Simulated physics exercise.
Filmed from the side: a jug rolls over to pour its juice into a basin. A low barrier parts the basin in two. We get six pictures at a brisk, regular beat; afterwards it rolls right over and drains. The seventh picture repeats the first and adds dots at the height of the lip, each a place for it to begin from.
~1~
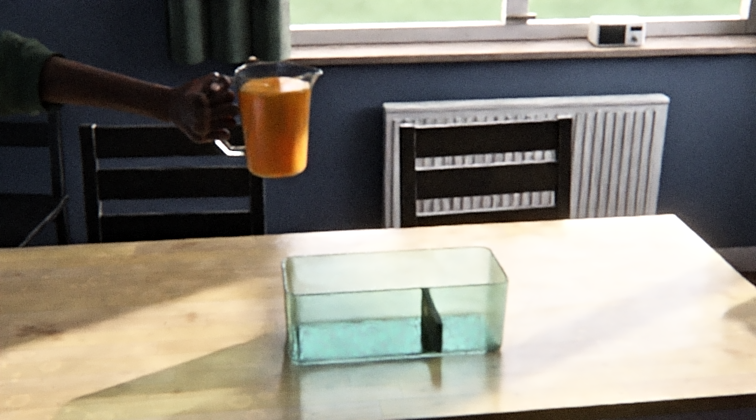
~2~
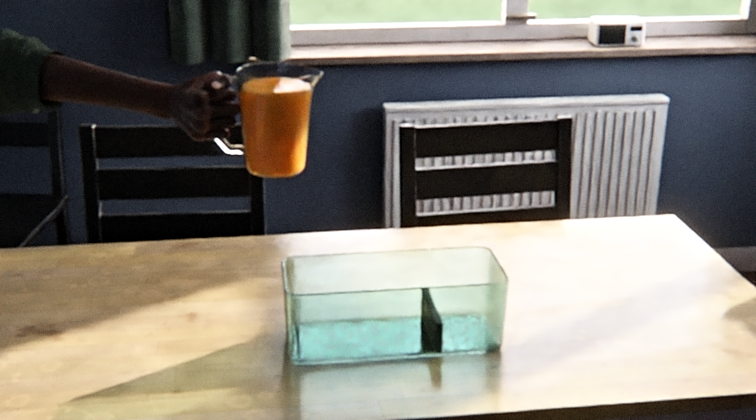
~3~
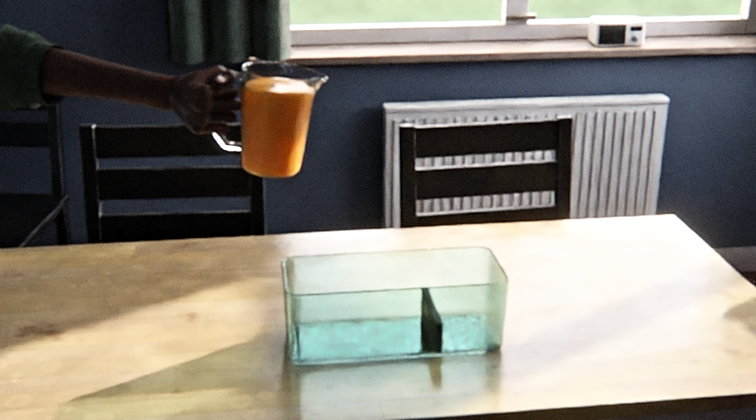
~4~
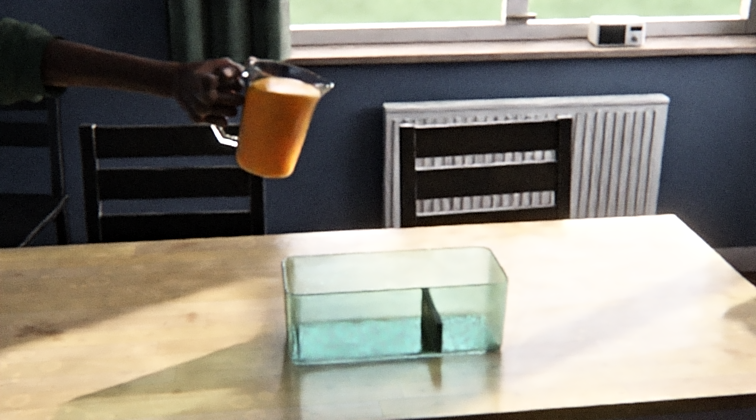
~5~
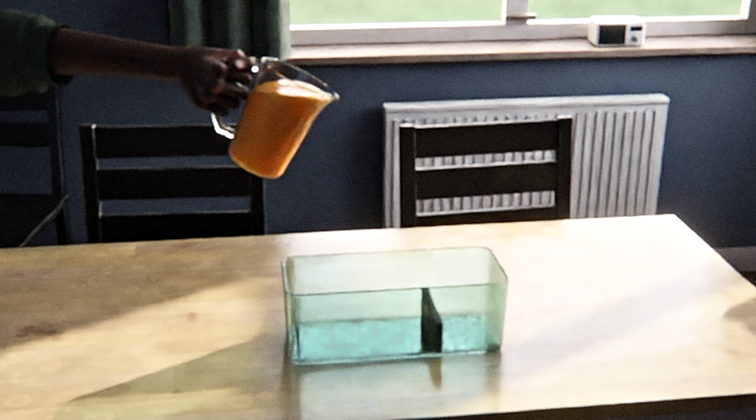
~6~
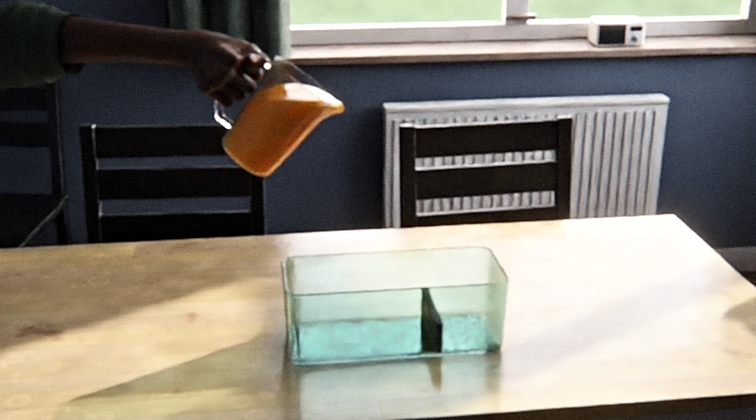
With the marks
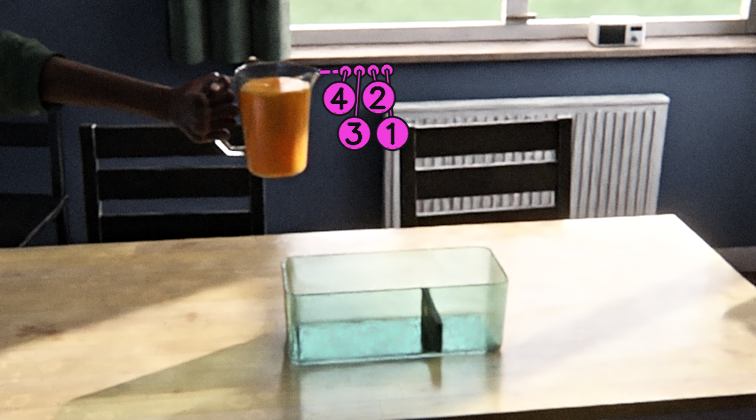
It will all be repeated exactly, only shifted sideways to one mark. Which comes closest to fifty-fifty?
The answer is dot 3.
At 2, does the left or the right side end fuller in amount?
More ends on the right.
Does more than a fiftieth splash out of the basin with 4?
Yes, it does.
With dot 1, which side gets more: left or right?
The right one.
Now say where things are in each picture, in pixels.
Upright, lip at (320, 72); basin from (290, 362) to (502, 348); top of the wall at (432, 304); nothing has left yet, in the first picture.
Upright, lip at (322, 73); nothing has left yet, in the second picture.
Tipped about 7°, lip at (326, 78); nothing has left yet, in the third picture.
Tipped about 15°, lip at (332, 85); nothing has left yet, in the fourth picture.
Tipped about 27°, lip at (337, 96); nothing has left yet, in the fifth picture.
Tipped about 39°, lip at (341, 110); juice is over the lip, down to (341, 110), in the sixth picture.
In magenta, 1 at (386, 70); 2 at (373, 70); 3 at (359, 71); 4 at (345, 71).
With 1, about 16 % ends left of the wall and 78 % right of it; 6 % is lost outside.
With 2, about 16 % ends left of the wall and 80 % right of it; 4 % is lost outside.
With 3, about 49 % ends left of the wall and 48 % right of it; 3 % is lost outside.
With 4, about 76 % ends left of the wall and 14 % right of it; 10 % is lost outside.
